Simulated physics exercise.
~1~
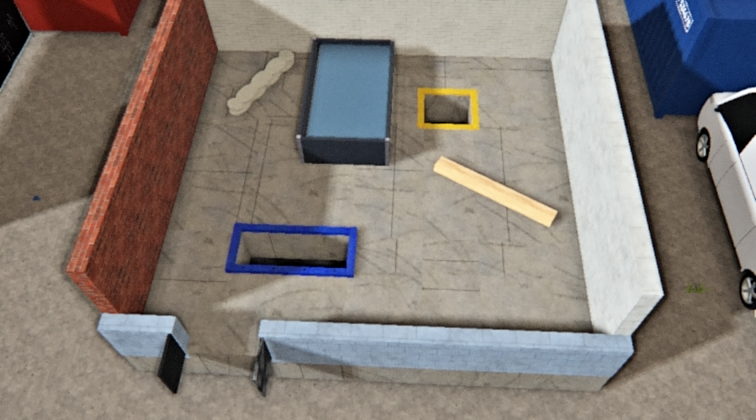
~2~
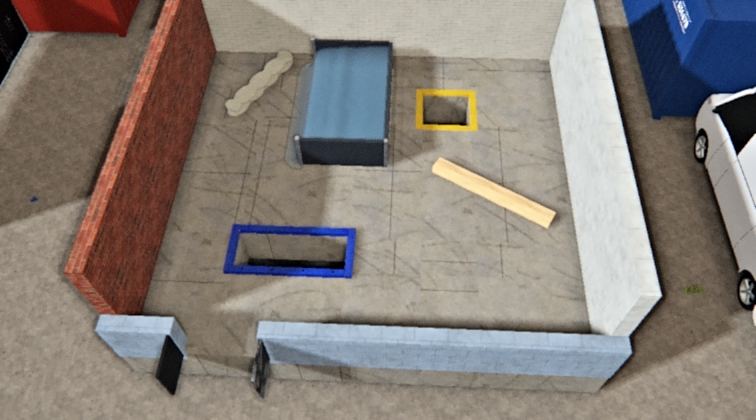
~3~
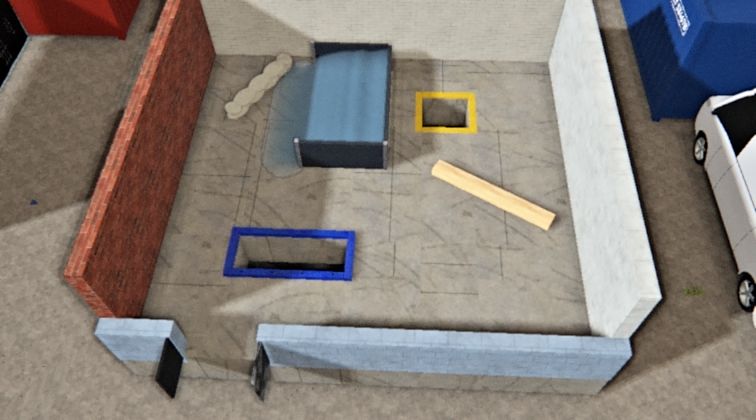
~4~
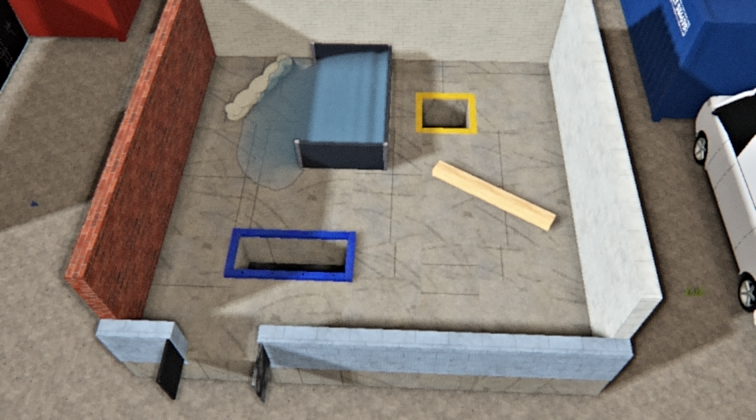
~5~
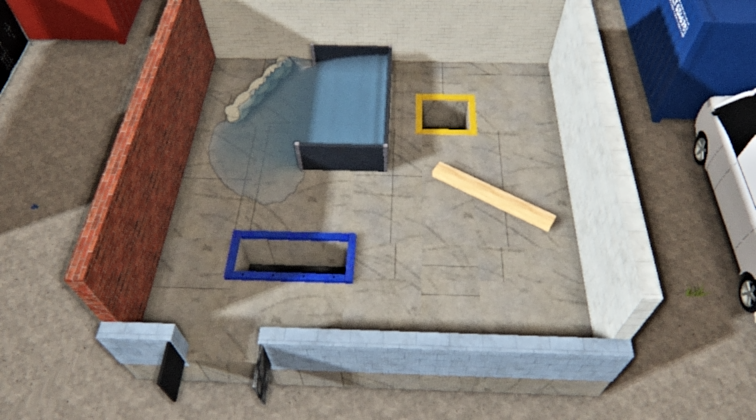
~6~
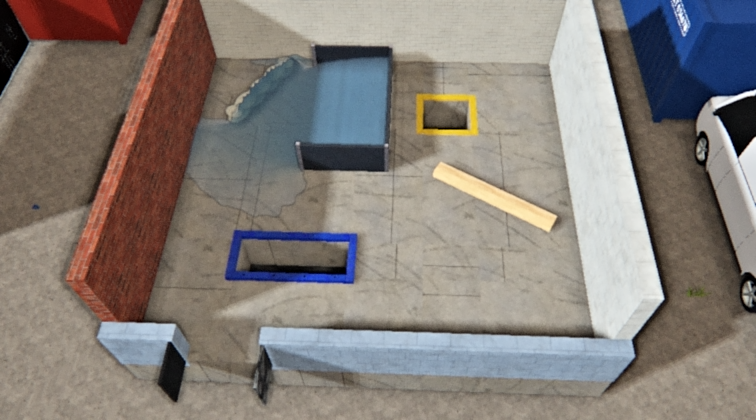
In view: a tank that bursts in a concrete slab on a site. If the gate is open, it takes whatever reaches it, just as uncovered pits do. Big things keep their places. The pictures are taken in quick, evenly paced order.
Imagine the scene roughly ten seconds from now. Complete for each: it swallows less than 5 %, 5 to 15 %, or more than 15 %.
Completed: The gate swallows more than 15 %; the blue pit swallows less than 5 %; the yellow pit swallows less than 5 %.
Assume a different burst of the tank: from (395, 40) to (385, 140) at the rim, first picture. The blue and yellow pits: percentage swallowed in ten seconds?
Shares: Blue at 0 percent, yellow at 60 percent.
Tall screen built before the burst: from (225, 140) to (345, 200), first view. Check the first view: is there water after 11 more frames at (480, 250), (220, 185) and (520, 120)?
Same order as asked - unsoaked, soaked, unsoaked.
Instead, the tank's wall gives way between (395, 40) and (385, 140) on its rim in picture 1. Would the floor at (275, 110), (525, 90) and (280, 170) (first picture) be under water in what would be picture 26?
So the first one is left untouched, the next drenched, and the last left untouched.
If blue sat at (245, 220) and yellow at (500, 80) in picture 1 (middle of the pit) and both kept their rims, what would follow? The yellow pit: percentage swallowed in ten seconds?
Share for yellow, in per cent: 4.
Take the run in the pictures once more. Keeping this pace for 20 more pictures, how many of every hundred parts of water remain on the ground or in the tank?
About 94 %.
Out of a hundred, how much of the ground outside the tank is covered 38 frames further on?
Estimate: Some 65 in a hundred.
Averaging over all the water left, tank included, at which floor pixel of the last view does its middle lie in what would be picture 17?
The water centres close to (271, 138).
A moment on, water covers 25 % of the floor; the gate 0 %, the blue pit 0 %, the yellow pit 0 %.
Next, water covers 30 % of the floor; the gate 0 %, the blue pit 0 %, the yellow pit 0 %.
Then, water covers 40 % of the floor; the gate 5 %, the blue pit 1 %, the yellow pit 0 %.
Later, water covers 65 % of the floor; the gate 13 %, the blue pit 1 %, the yellow pit 1 %.
In the end, water covers 85 % of the floor; the gate 19 %, the blue pit 2 %, the yellow pit 2 %.
